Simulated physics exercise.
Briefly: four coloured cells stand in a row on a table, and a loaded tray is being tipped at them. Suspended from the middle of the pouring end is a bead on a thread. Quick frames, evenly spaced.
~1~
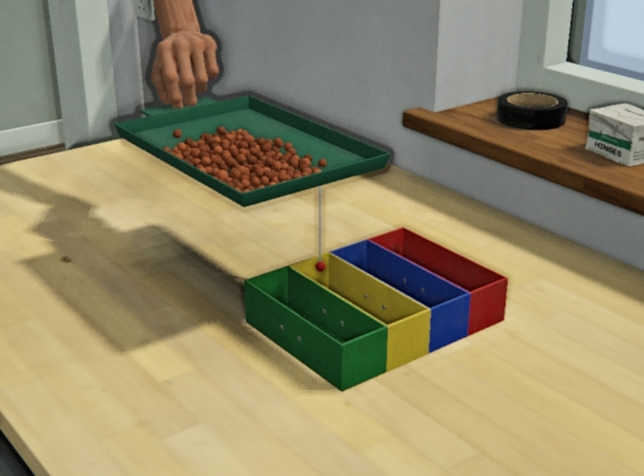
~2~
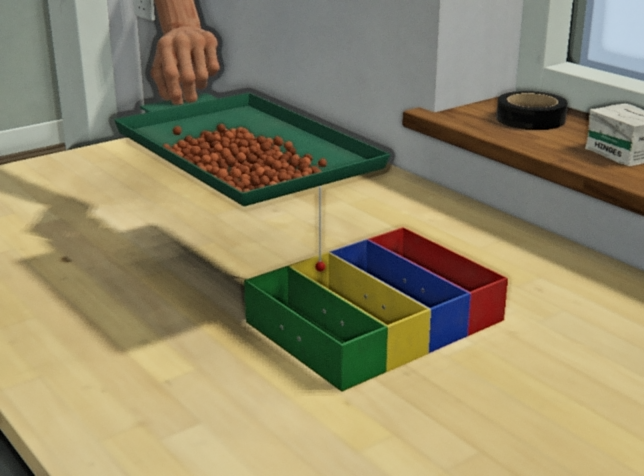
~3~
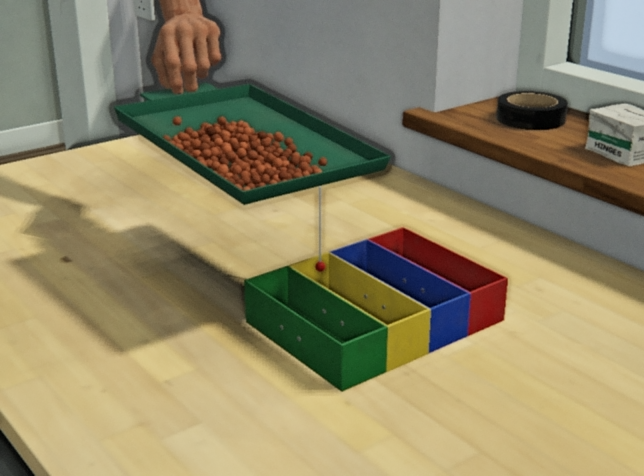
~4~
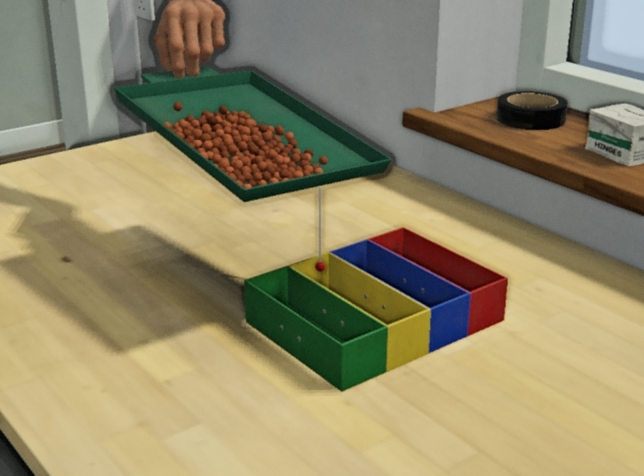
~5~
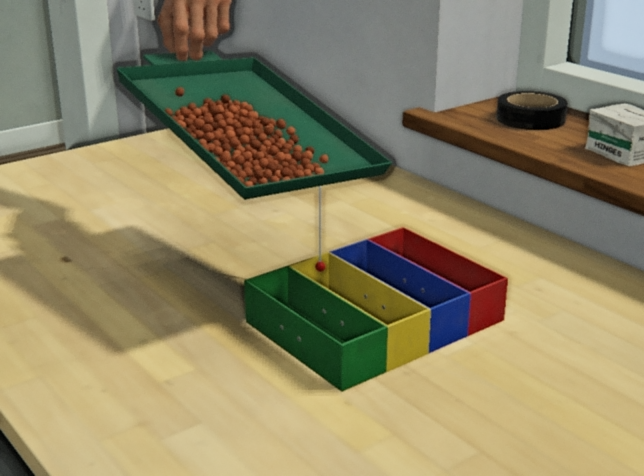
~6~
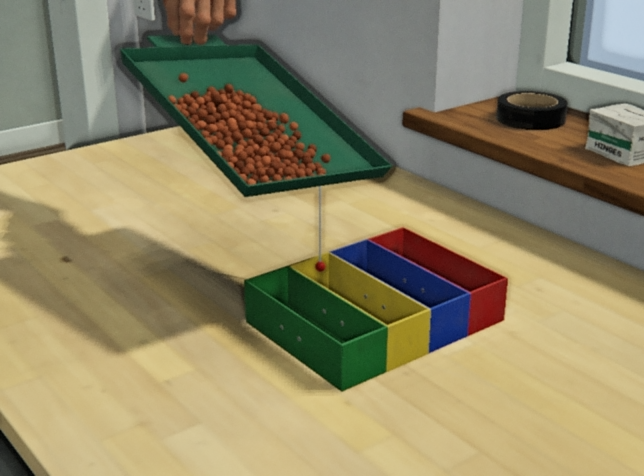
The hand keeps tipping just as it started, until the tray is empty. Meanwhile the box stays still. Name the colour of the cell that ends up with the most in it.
Blue.
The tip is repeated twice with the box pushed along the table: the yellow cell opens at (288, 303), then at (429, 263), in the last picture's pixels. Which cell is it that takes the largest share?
The red one, then the green one.
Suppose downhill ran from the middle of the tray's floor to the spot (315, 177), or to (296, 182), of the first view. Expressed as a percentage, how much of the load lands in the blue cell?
First heading roughly 20 %, second roughly 10 %.
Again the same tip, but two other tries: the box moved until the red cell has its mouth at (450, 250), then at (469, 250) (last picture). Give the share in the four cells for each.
Around 100 then around 90 per cent.
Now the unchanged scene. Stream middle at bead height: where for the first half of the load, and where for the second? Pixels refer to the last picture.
First around (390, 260), afterwards around (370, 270).
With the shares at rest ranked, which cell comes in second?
Second position is held by yellow.
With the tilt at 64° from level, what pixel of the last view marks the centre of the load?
The load's middle is around (320, 142).
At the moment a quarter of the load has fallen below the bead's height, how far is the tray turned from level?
110° or so.
Shortly afterwards, tray tipped steeply; all but a few on the tray; only a few in the blue cell; only a few in the yellow cell; only a few in the red cell; a little falling or outside the box.
Next, tray tipped past a quarter turn; the bulk on the tray; a little in the blue cell; a little in the yellow cell; only a few in the red cell; only a few in the green cell; a little falling or outside the box.
Some moments later, tray tipped past a quarter turn; near half in the blue cell; near a third in the yellow cell; a little in the green cell; a little in the red cell.
In the end, tray tipped past a quarter turn; near half in the blue cell; near a third in the yellow cell; a little in the green cell; a little in the red cell.
